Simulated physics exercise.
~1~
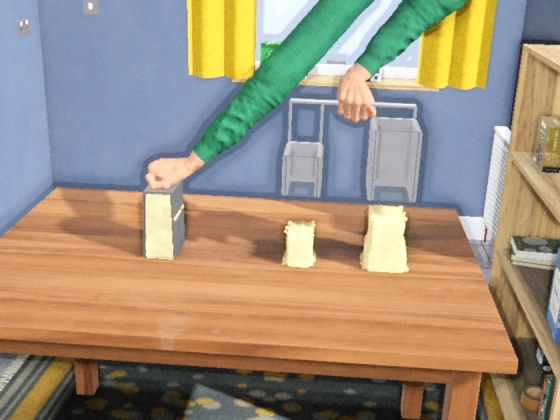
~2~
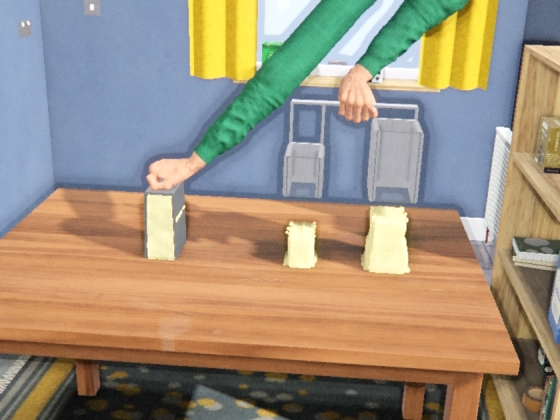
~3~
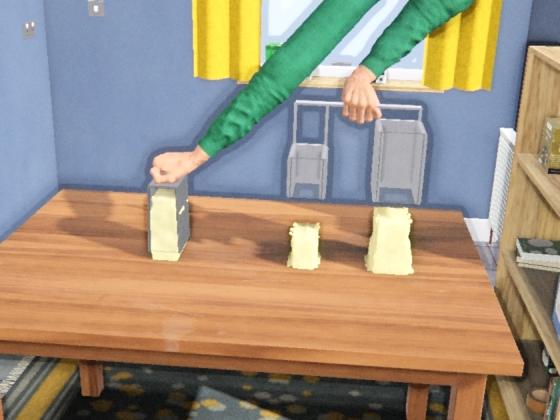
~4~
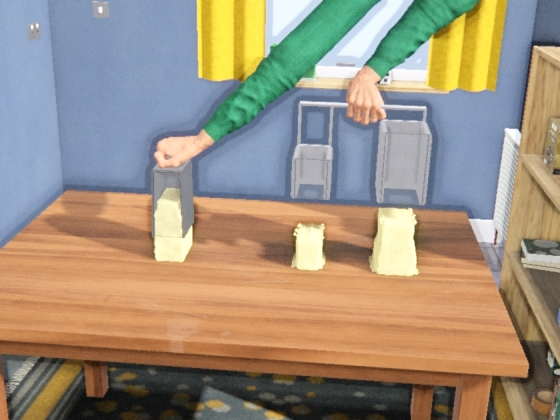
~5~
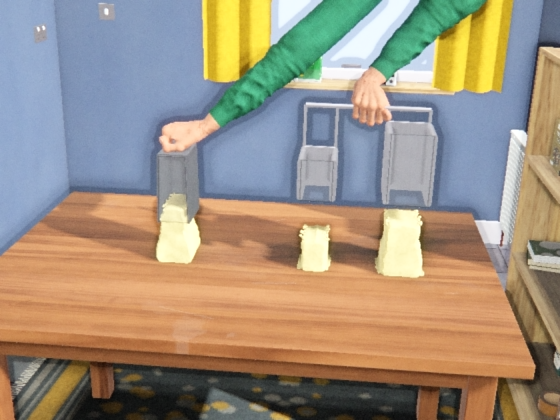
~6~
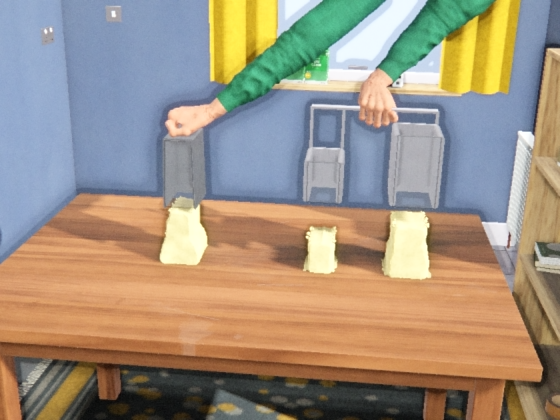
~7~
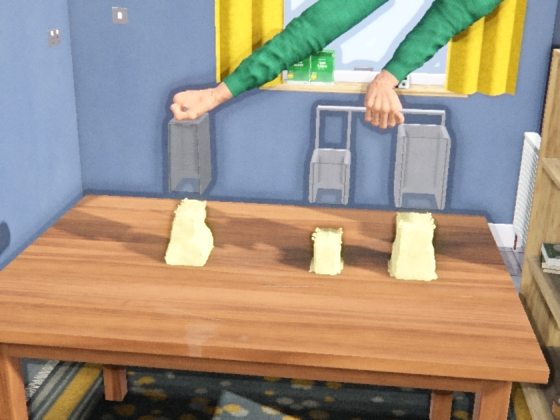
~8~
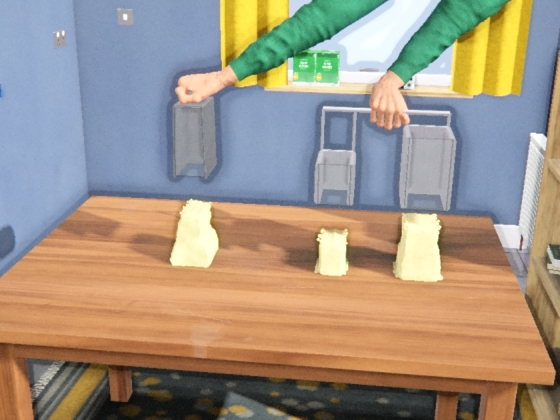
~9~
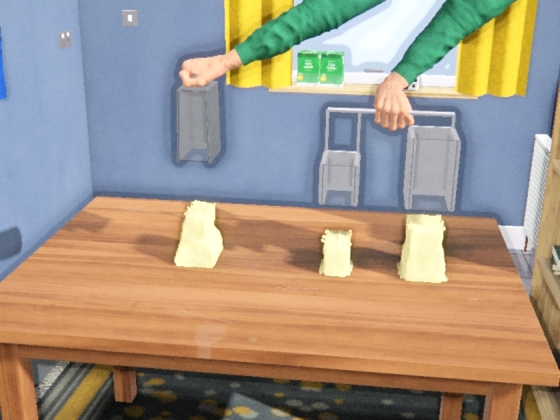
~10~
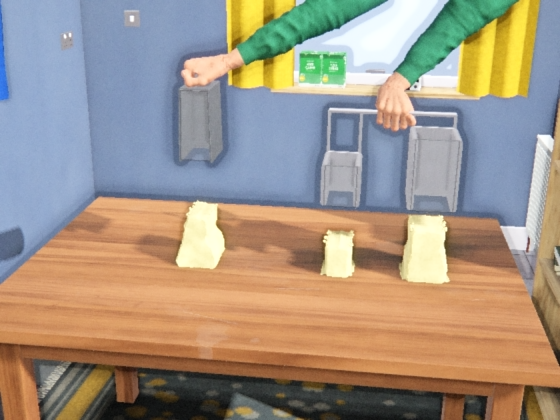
In the video, a green-sleeved arm slowly lifts a grey tin off a pale yellow mass on a wooden table while the other hand holds two joined containers, and the freed block settles into a slightly slumped, leaning shape beside two smaller blocks.
